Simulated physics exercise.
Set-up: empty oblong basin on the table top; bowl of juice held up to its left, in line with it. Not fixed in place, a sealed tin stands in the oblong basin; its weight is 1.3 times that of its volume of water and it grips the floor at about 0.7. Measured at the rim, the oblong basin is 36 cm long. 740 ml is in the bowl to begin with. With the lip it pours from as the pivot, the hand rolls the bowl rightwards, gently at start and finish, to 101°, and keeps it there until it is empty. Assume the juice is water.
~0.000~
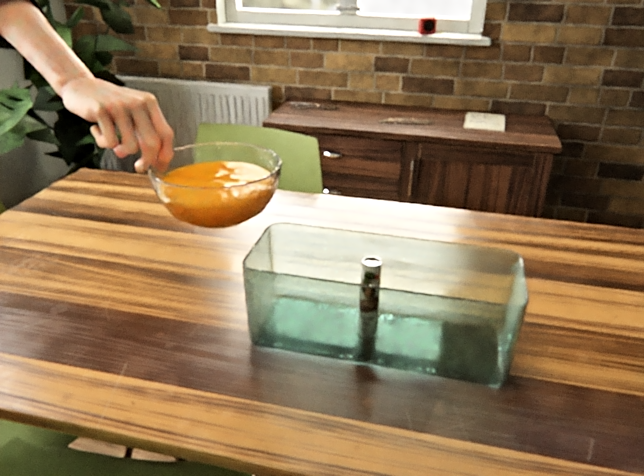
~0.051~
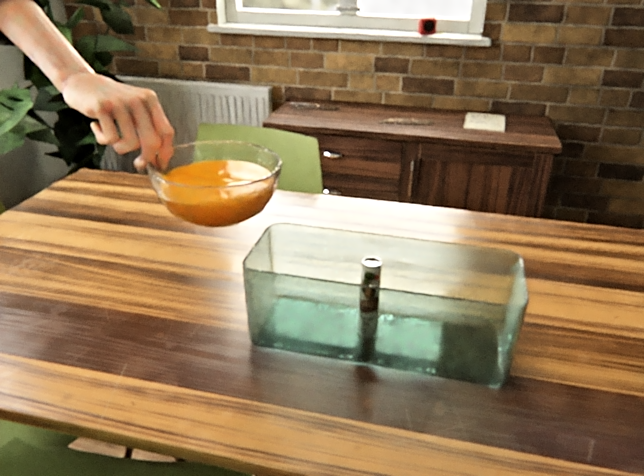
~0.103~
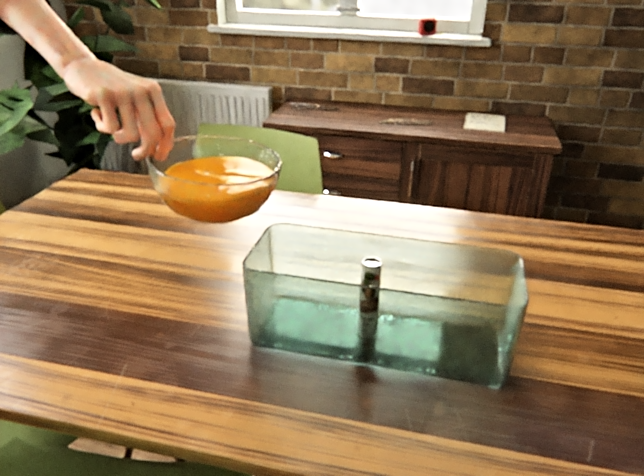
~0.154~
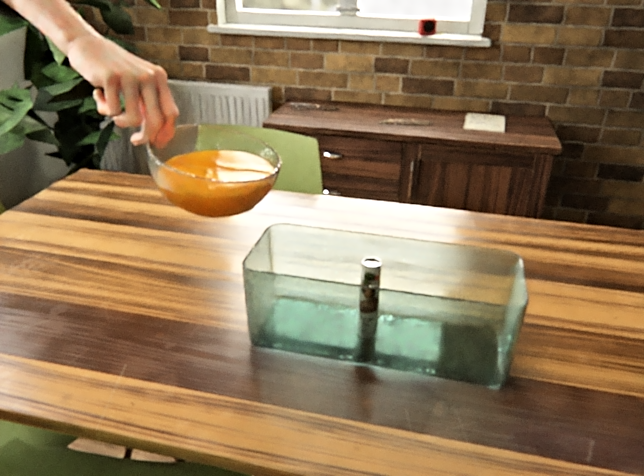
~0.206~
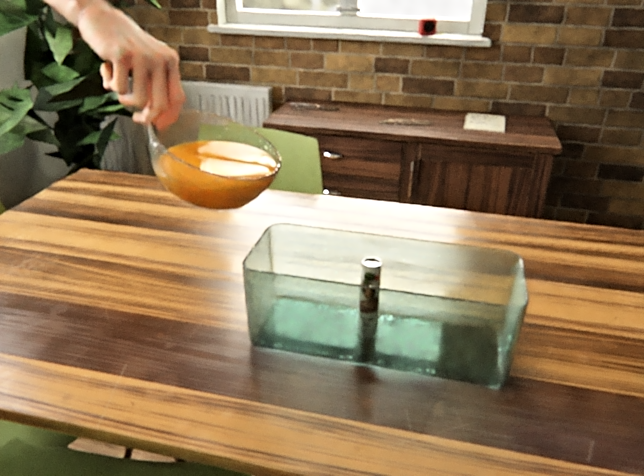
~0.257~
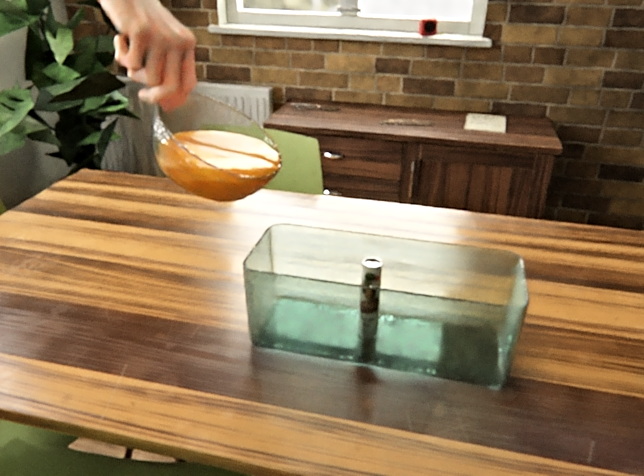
A hand tilts a glass bowl of orange liquid rightwards beside a clear oblong basin.
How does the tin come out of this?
It keels over.
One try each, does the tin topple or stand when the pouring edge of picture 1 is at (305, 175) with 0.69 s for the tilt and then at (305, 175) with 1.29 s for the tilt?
In the first try it remains standing; in the second it remains standing.
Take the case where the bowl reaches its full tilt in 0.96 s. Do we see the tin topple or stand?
So the tin will tip over.
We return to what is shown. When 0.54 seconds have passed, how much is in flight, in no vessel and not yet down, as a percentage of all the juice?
Near 58 per cent at that time.
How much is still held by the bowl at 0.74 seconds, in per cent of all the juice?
About 0 per cent.
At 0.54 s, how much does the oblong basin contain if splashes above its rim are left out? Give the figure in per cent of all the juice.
Near 10 in a hundred.
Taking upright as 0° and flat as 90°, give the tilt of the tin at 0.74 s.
It leans about 25° from upright.
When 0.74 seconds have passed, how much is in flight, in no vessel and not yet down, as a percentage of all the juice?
Around 9 percent of the liquid.
Then, 0.54 s in, the tilt is 89° and 30 per cent is still to pour; the tin stands where it began.
Then, 0.74 s in, the tilt is 101° and 0 per cent is still to pour; the tin leans 26°.
Then, 0.96 s in, the tilt is 101° and 0 per cent is still to pour; the tin lies on its side.
Then, 1.19 s in, the tilt is 101° and 0 per cent is still to pour; the tin lies on its side.
Finally, the tin lies on its side.
